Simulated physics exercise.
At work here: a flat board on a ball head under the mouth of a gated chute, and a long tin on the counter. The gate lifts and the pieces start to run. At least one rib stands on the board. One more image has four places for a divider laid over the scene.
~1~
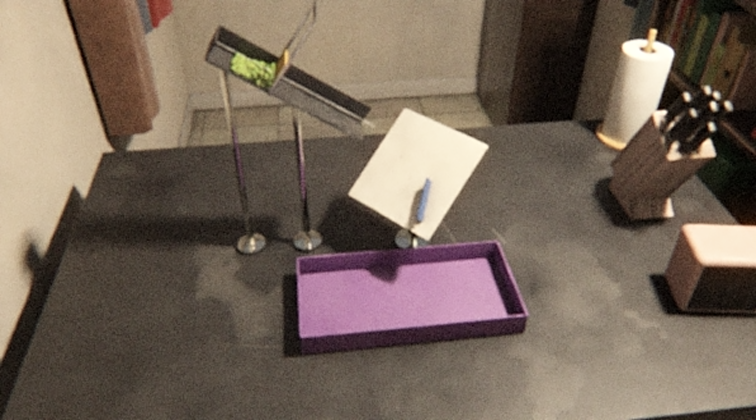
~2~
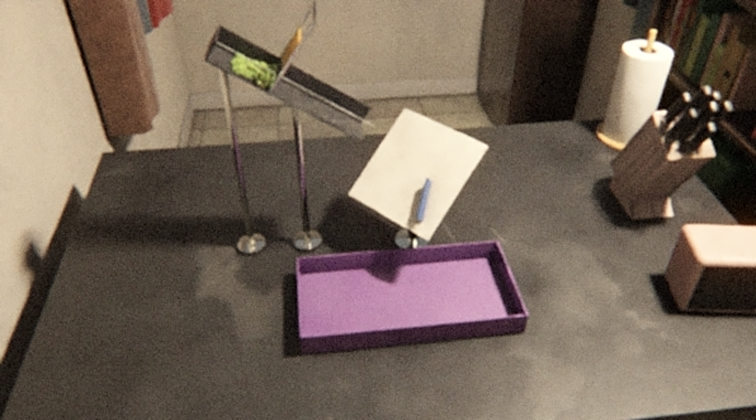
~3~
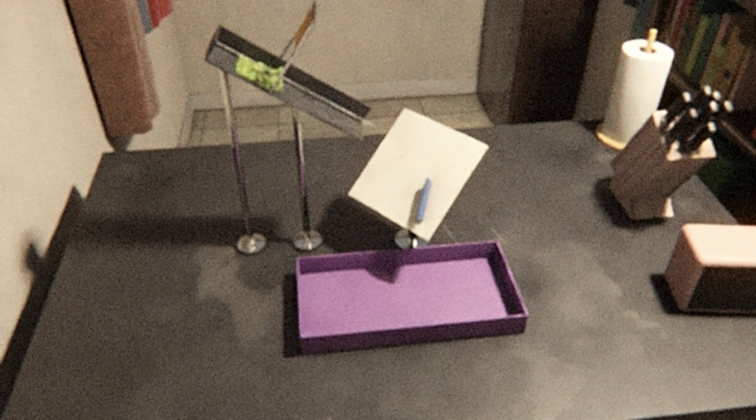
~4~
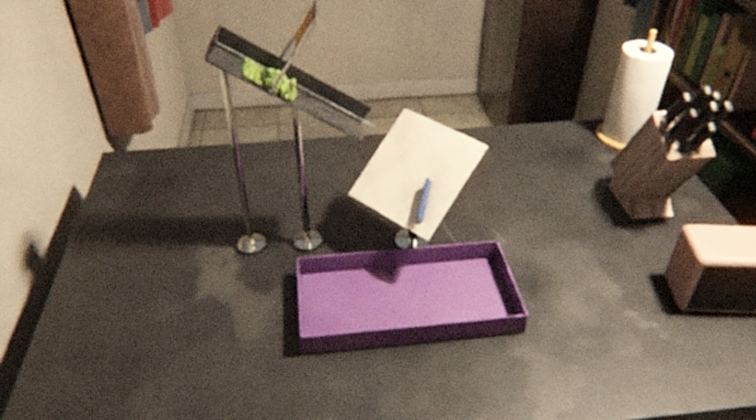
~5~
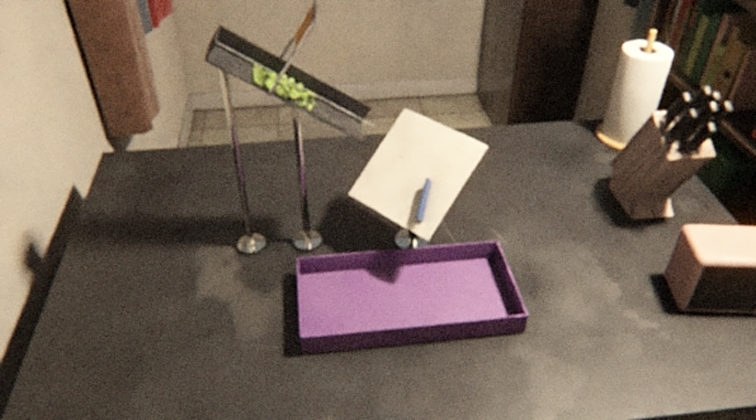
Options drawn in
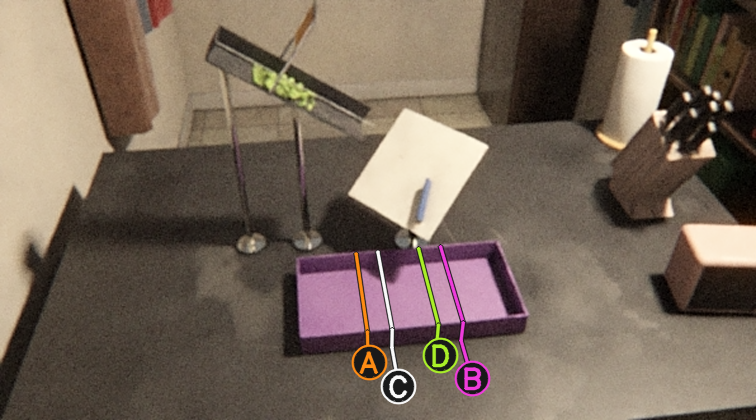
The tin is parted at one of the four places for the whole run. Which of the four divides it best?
Best: C.
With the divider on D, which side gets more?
The left side.
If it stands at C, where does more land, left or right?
More lands on the right.
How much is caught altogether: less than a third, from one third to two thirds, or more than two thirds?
It is more than two thirds.
On the marked copy, line A crosses the front rim at (367, 330); line B crosses the front rim at (463, 321); line C crosses the front rim at (392, 328); line D crosses the front rim at (438, 324).
If A is chosen, of what is caught, a small share on the left of the divider, all but a few on the right.
If B is chosen, of what is caught, all but a few on the left of the divider, a small share on the right.
If C is chosen, of what is caught, close to a third on the left of the divider, close to two thirds on the right.
If D is chosen, of what is caught, all but a few on the left of the divider, a small share on the right.
